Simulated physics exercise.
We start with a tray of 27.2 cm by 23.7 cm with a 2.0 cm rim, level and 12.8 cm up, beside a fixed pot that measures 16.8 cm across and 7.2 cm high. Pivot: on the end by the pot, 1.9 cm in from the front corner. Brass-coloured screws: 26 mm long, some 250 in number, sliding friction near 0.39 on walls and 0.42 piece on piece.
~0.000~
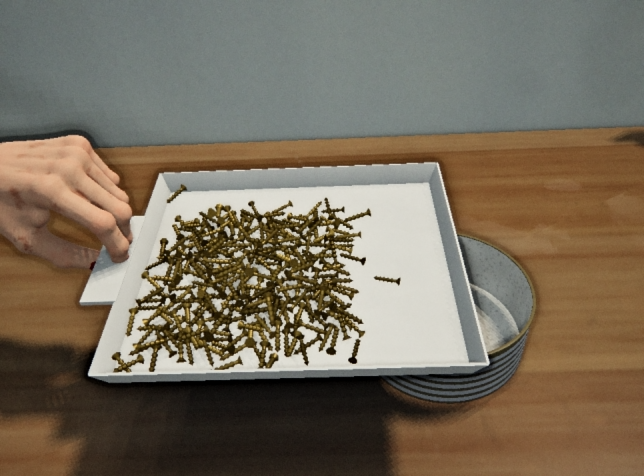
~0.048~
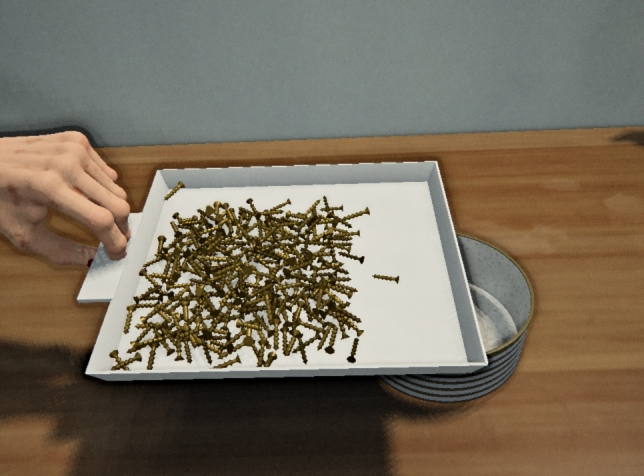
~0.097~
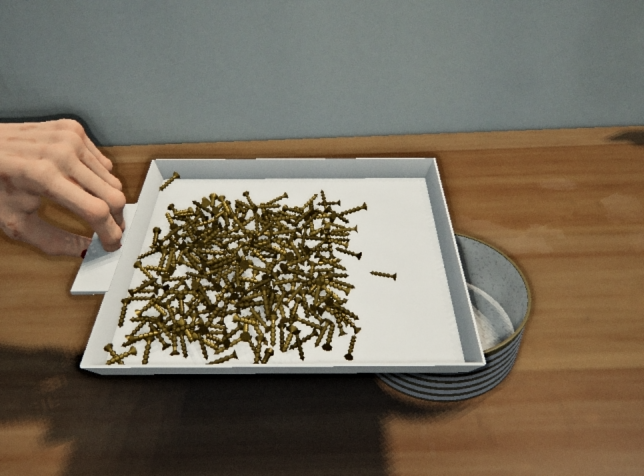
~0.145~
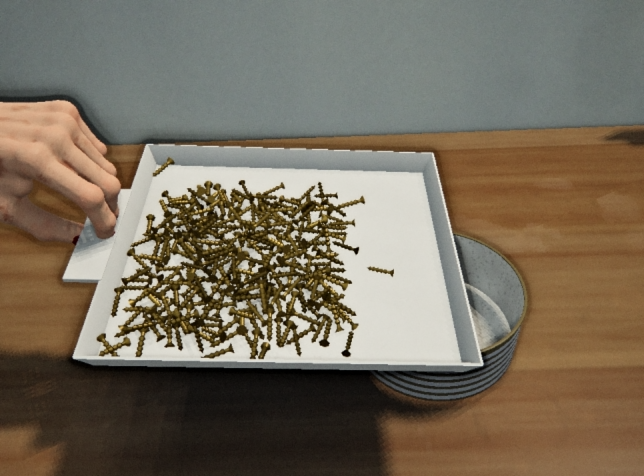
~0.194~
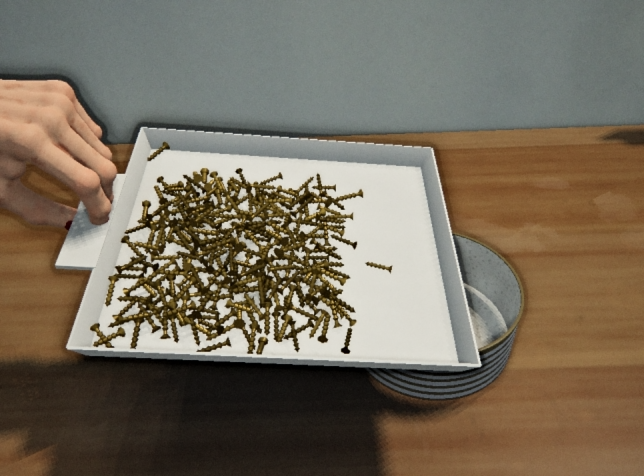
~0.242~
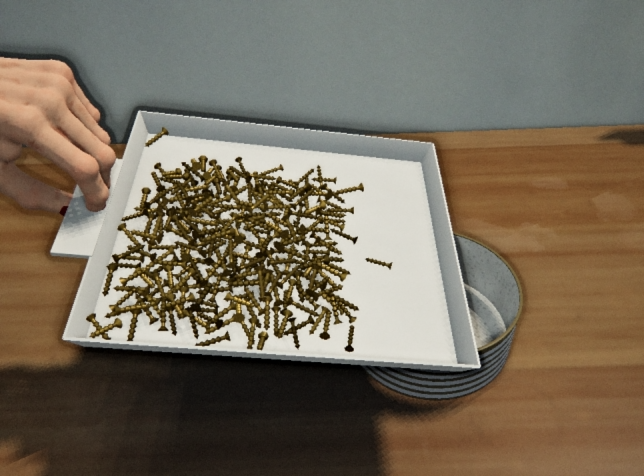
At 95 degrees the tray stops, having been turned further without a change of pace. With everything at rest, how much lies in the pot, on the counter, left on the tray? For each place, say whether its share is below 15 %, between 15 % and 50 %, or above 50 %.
In order: Pot: Only a little. Counter: The main mass. Tray: Only a little.
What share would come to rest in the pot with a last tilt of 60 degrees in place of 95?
Then about 0 per cent.
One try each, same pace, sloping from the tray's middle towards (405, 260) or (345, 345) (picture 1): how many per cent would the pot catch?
Near 60 and 0 per cent, in that order.
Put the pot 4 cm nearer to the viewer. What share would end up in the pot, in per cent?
My estimate: Some 10 per cent.
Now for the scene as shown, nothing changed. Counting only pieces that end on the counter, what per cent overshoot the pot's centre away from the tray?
I'd put it at close to 90 per cent.
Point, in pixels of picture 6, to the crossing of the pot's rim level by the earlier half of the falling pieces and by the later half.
First near (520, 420), then at (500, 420).
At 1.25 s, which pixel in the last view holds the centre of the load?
The middle of the load should be near (501, 457) then.
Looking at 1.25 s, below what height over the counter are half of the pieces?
Some 2 cm above the counter.
Then, at 0.85 s, tilt 51 degrees; the tray holds 95 %, the pot 0 %.
Then, at 1.25 s, tilt 77 degrees; the tray holds 20 %, the pot 0 %.
After 1.74 s, tilt 95 degrees; the tray holds 0 %, the pot 0 %.
At rest (2.2 s), pot 0 %, counter 100 %, tray 0 %.
